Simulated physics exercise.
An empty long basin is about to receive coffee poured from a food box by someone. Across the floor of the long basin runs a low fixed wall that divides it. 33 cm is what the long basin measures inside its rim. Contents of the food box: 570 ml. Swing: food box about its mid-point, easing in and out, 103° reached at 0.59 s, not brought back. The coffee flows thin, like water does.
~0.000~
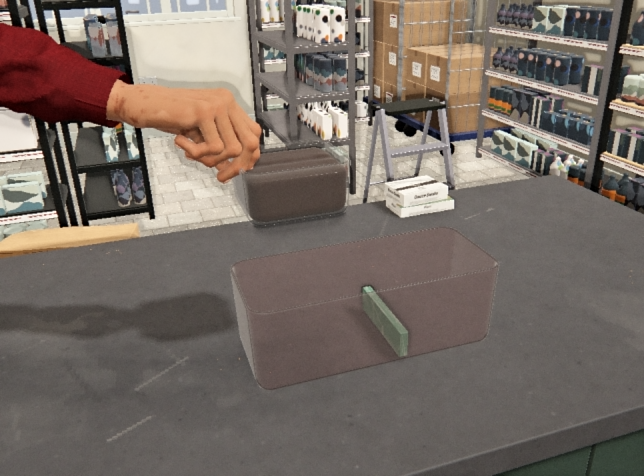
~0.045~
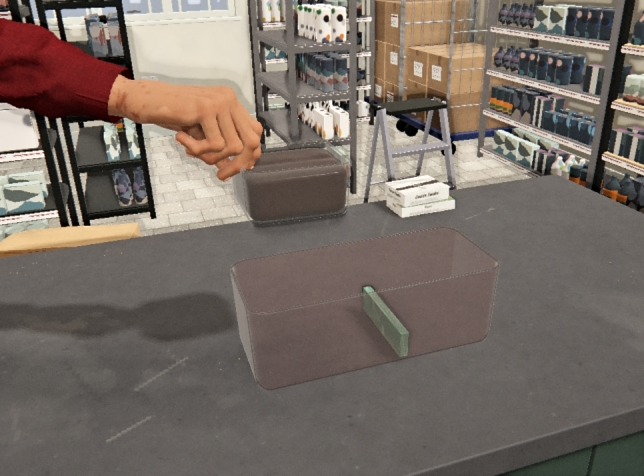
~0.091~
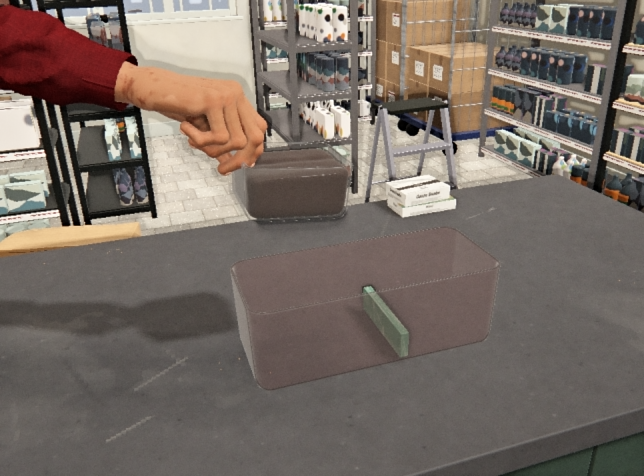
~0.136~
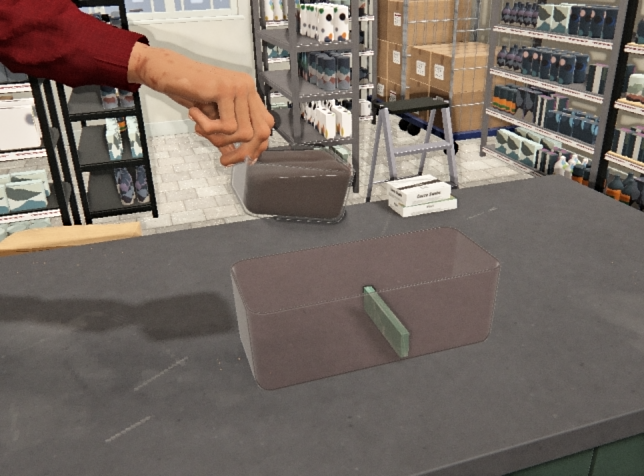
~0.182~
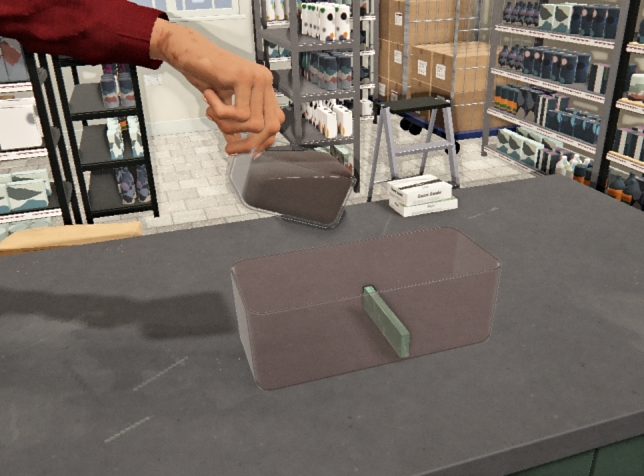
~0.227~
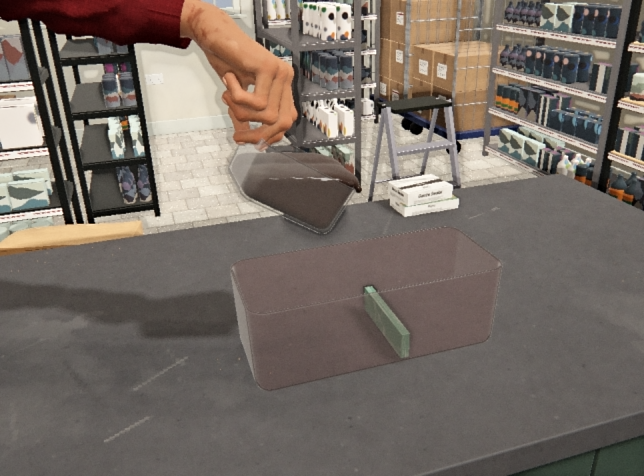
In this clip, a hand in a dark red sleeve moves slightly right above a translucent box of dark liquid, which progressively tilts down to the right behind a clear, empty long basin with a green divider on a gray counter.
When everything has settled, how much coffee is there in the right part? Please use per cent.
41 out of 100.
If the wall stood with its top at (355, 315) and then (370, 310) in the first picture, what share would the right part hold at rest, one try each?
75 per cent first, 65 per cent second.
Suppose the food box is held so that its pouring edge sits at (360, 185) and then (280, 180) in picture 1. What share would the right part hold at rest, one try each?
60 then 10 %.
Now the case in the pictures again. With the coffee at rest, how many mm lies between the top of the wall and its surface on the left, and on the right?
For the left, around 24 mm; for the right, around 22 mm.
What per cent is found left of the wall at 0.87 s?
The left part holds close to 54 per cent.
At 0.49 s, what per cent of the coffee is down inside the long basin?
Close to 40 in a hundred.
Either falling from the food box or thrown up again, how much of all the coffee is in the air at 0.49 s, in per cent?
Around 42 in a hundred.
By 0.49 s the tilt is 95° and 17 per cent is still to pour, 14 is left of the wall and 26 right of it.
By 0.68 s the tilt is 103° and 3 per cent is still to pour, 45 is left of the wall and 43 right of it.
By 0.87 s the tilt is 103° and 0 per cent is still to pour, 53 is left of the wall and 41 right of it.
By 1.09 s the tilt is 103° and 0 per cent is still to pour, 55 is left of the wall and 41 right of it.
At rest 55 per cent lies left of the wall, 41 right of it and 4 outside.
